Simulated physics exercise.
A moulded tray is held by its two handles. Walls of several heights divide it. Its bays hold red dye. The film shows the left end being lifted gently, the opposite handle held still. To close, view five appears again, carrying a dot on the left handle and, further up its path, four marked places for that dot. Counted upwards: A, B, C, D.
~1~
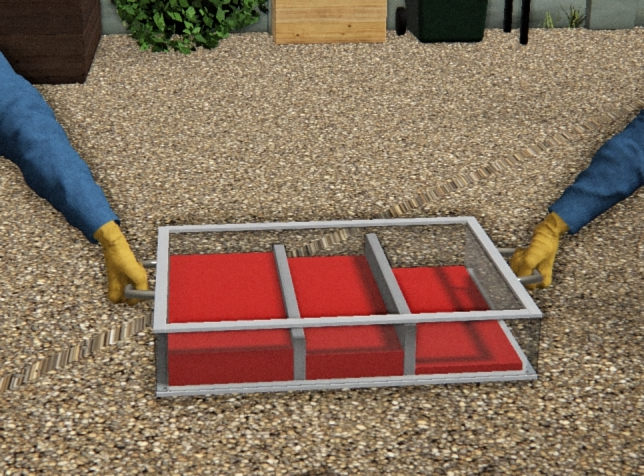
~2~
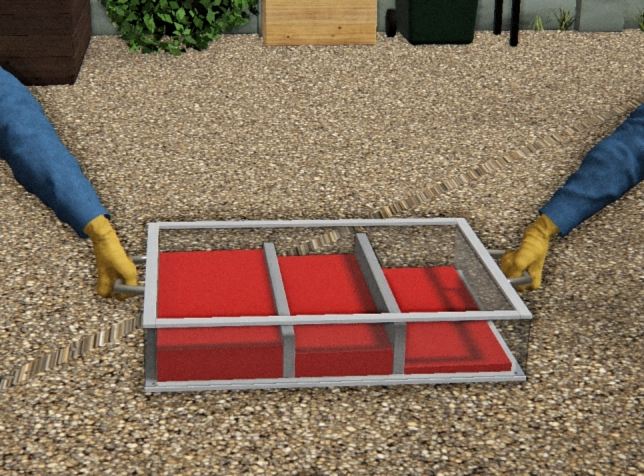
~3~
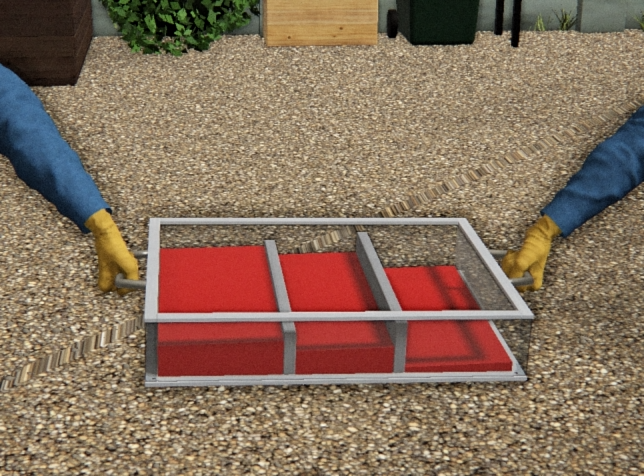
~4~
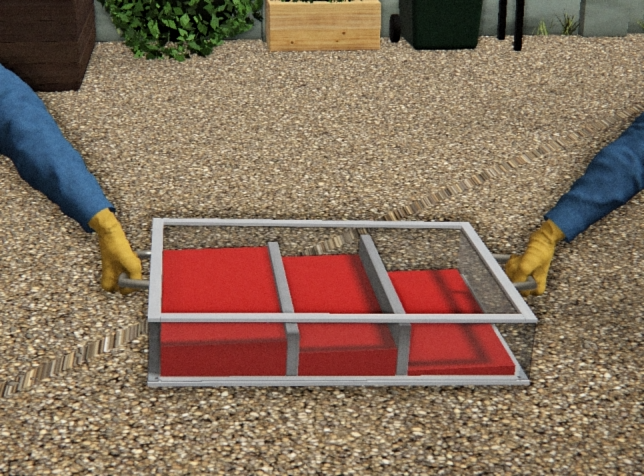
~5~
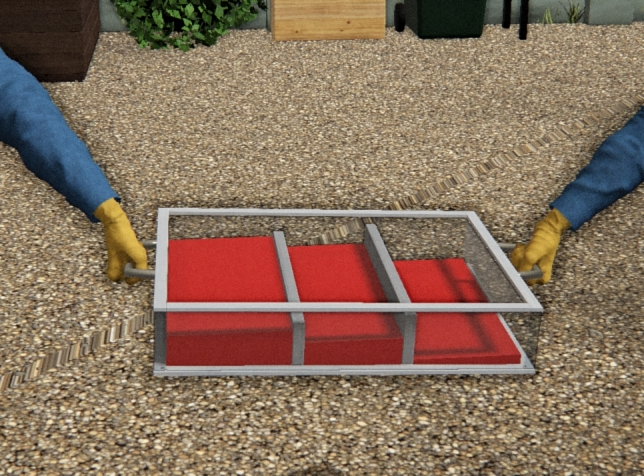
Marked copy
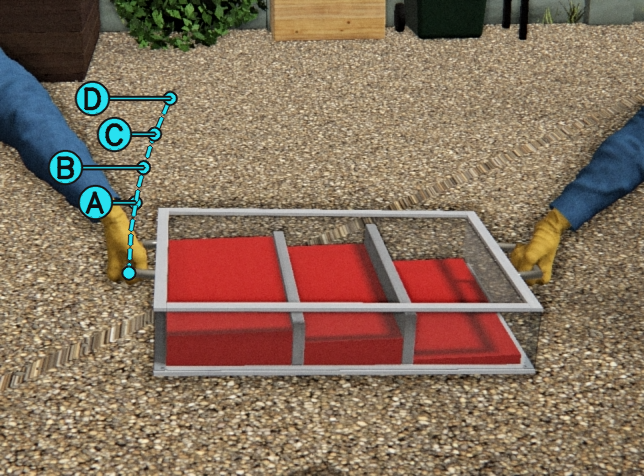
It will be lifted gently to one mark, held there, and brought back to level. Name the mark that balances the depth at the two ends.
C.
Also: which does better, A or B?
B it is.
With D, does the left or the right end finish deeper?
The right end bay.
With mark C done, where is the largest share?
The middle bay.
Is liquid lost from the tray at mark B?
No.
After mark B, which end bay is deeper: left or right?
The left one.
In cyan, A at (135, 202); B at (143, 167); C at (154, 134); D at (170, 98).
Choosing A, the left end bay stands much deeper than the other; nothing spills.
Choosing B, the left end bay stands much deeper than the other; nothing spills.
Choosing C, the two end bays stand about equally deep; nothing spills.
Choosing D, the right end bay stands much deeper than the other; nothing spills.
